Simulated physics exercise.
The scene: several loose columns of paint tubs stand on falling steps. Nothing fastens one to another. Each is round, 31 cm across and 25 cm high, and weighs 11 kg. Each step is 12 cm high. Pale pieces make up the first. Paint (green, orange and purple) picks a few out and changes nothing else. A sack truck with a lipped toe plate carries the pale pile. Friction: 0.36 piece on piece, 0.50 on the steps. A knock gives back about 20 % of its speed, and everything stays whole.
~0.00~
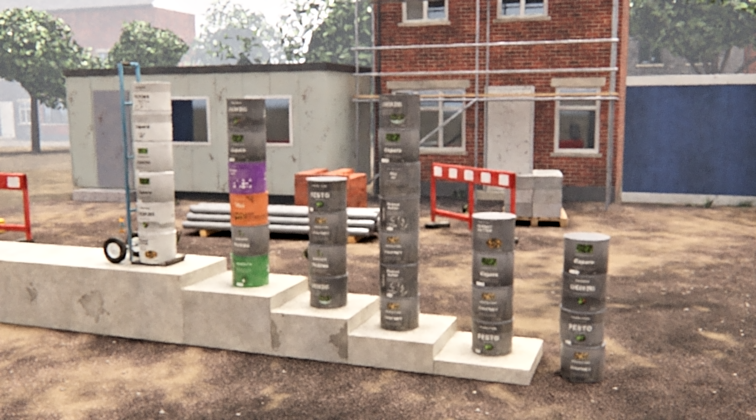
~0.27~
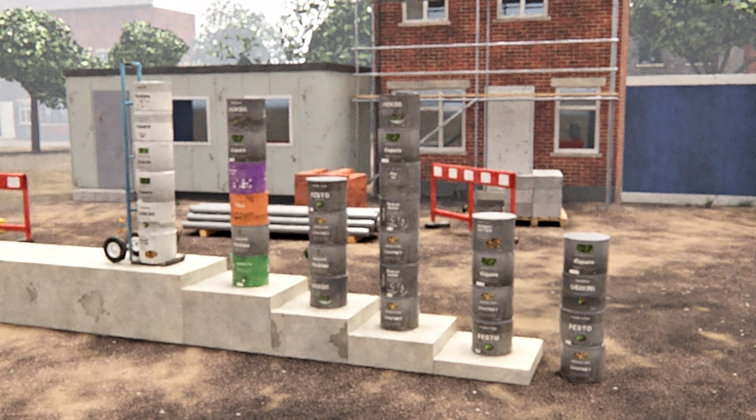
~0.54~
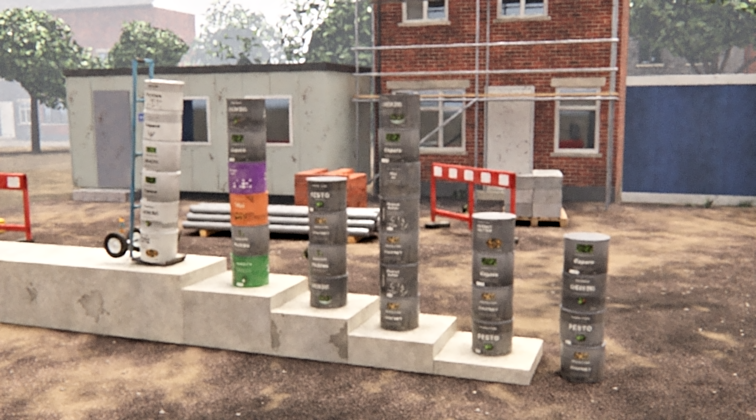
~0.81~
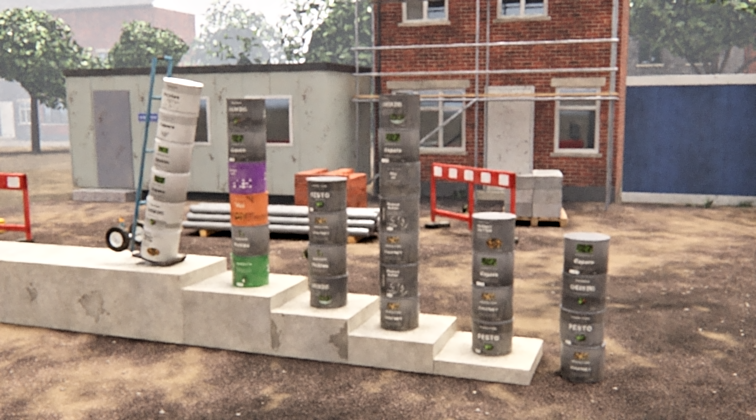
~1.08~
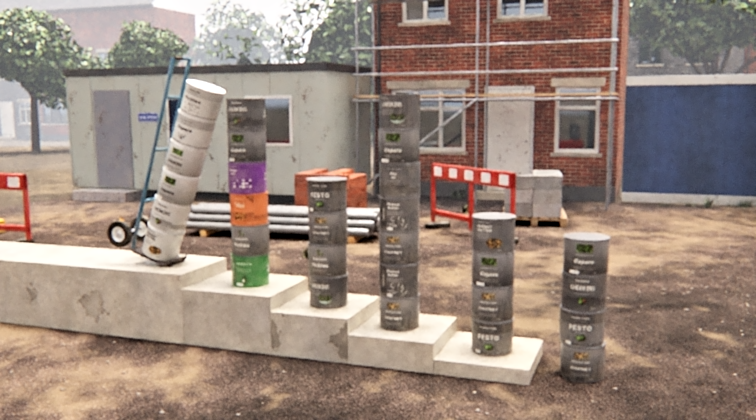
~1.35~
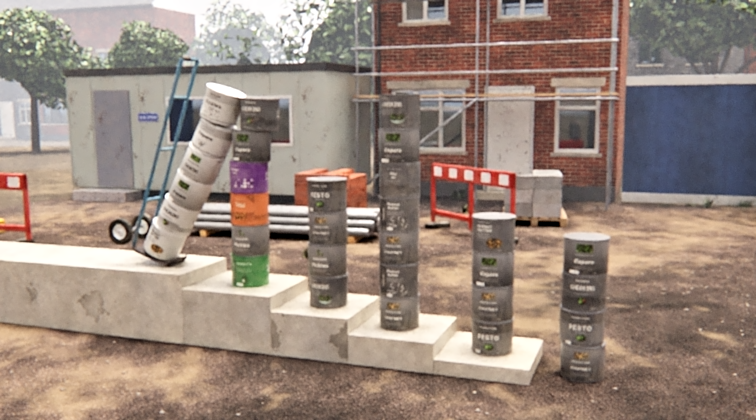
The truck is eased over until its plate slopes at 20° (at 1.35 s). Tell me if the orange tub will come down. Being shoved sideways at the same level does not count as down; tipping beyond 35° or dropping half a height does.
It drops.
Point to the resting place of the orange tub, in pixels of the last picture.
At about (317, 258).
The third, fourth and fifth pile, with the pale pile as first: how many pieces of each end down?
Third 3, fourth 7, fifth 0.
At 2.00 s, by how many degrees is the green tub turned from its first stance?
Roughly 0°.
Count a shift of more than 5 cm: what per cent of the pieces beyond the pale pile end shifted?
It is 65 per cent.
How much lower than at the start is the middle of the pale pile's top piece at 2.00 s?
About 40 cm.
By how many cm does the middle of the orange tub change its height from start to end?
About 35 cm lower.
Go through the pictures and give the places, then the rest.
In the first frame (places mark the middle of the side facing us), truck frame (122, 104) 0° forward; orange tub (240, 210); purple tub (238, 179); green tub (242, 272); the rest undisturbed.
In the second frame, truck frame (124, 103) 1° forward; orange tub (240, 210).
In the third frame, truck frame (134, 101) 5° forward, top of the pale pile leaning 5°; orange tub (240, 210); the rest undisturbed.
In the fourth frame, truck frame (150, 98) 11° forward, top of the pale pile leaning 12°; orange tub (240, 210); the rest undisturbed.
In the fifth frame, truck frame (165, 97) 17° forward, top of the pale pile leaning 20°; orange tub (240, 210); the rest undisturbed.
In the sixth frame, truck frame (172, 98) 20° forward, top of the pale pile leaning 20°; orange tub (241, 210); purple tub (240, 178); green tub (242, 272); 2 disturbed, none down.
After 2.00 s, 6 of the pale pile down; 1 of the 25 other tubs down; orange tub leaning 25°; purple tub leaning 22°.
After 2.82 s, 6 of the pale pile down; 7 of the 25 other tubs down; orange tub 37 cm lower; purple tub 37 cm lower.
After 3.66 s, 6 of the pale pile down; 15 of the 25 other tubs down; orange tub 37 cm lower; purple tub leaning 23°, 37 cm lower.
After 4.58 s, 6 of the pale pile down; 15 of the 25 other tubs down; orange tub 37 cm lower; purple tub upside down.
By the end (5.2 s), 6 of the pale pile down; 15 of the 25 other tubs down; orange tub 37 cm lower; purple tub upside down; green tub unmoved. As the last picture would show them, middles, orange tub near (317, 258), purple tub near (394, 337).
